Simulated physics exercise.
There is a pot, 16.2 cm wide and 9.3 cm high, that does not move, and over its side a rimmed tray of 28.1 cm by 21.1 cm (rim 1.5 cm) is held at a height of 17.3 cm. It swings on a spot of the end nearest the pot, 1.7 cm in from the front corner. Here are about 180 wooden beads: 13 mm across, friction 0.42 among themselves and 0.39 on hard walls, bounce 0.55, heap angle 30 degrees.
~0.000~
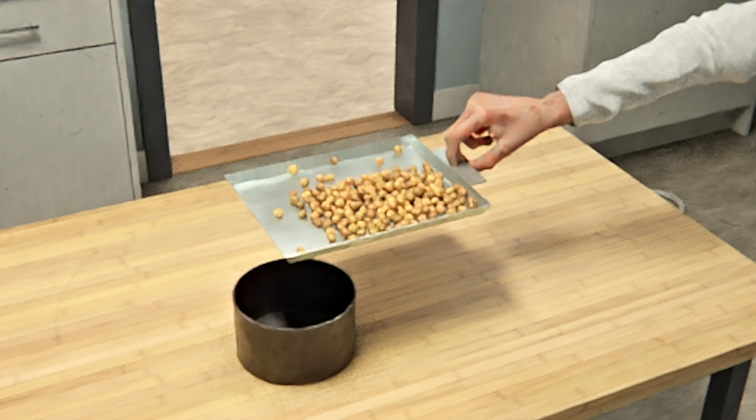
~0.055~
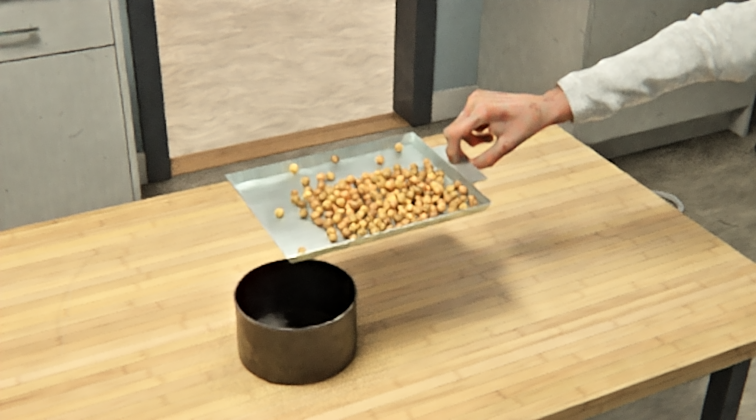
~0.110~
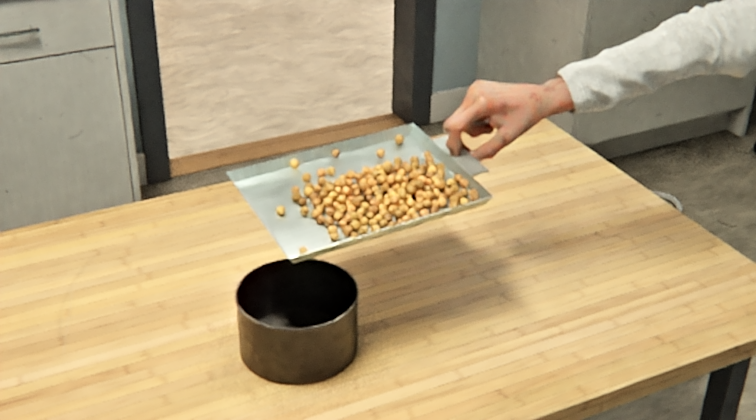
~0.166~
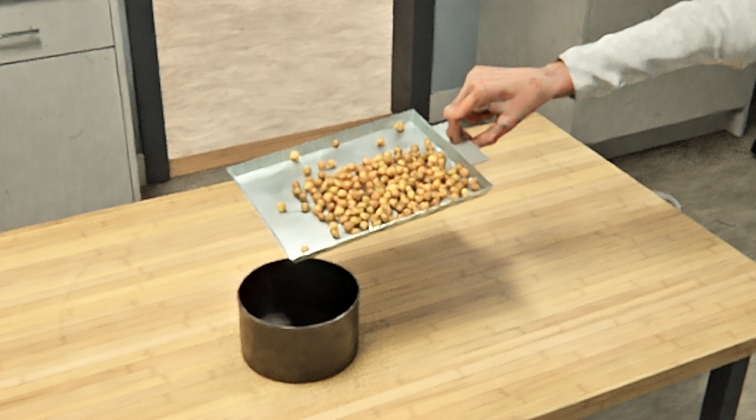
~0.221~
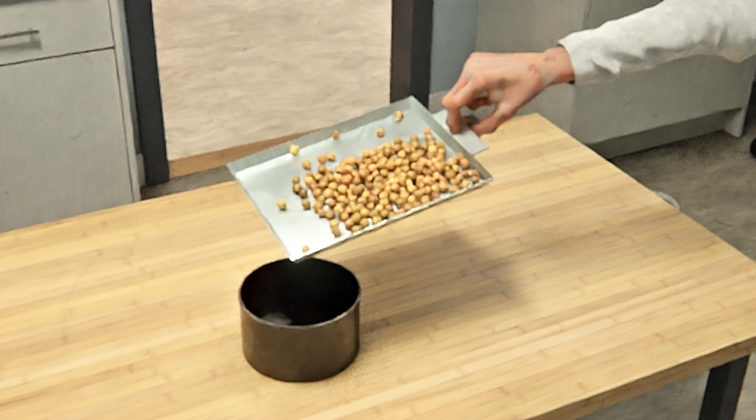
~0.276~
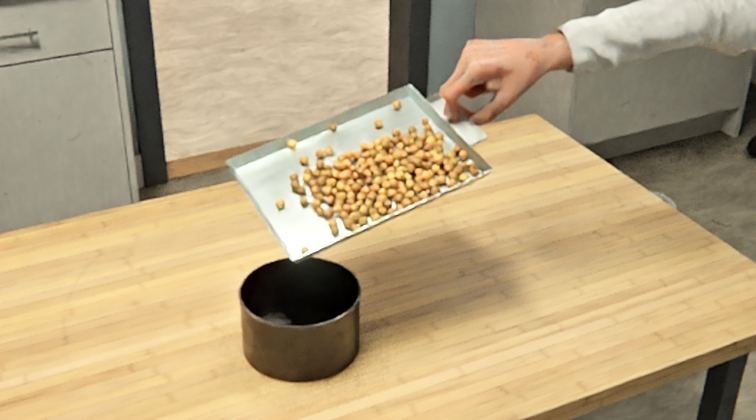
We see a hand in a white sleeve holding a shallow rimmed tray of small brown beads over a dark pot on a wooden table, gradually raising the tray's right side so it tilts toward the left.
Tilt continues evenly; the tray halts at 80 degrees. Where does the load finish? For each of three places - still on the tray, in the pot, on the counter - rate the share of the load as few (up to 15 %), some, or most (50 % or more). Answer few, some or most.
Tray: Few; pot: Few; counter: Most.
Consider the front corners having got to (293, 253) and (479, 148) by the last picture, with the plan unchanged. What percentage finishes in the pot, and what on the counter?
Per cent by place - pot 15, counter 85.
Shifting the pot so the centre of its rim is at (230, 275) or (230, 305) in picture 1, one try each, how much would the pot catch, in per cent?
Try one: ~ 10 %; try two: ~ 50 %.
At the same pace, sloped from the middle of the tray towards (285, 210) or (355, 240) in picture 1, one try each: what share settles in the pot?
Near 25 and 5 per cent, in that order.
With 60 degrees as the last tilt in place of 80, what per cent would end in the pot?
Estimated share: About 10 %.
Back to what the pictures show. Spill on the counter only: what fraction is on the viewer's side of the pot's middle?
80 %.
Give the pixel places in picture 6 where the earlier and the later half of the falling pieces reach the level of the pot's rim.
First near (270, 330), then at (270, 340).
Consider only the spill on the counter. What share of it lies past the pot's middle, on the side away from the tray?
Around 90 in a hundred.
After 0.72 s, tilt 46 degrees; the tray holds 90 %, the pot 0 %.
Then, at 1.02 s, tilt 67 degrees; the tray holds 35 %, the pot 5 %.
After 1.41 s, tilt 80 degrees; the tray holds 0 %, the pot 5 %.
In the end, at 2.2 s, tray 0 %, pot 5 %, counter 95 %.
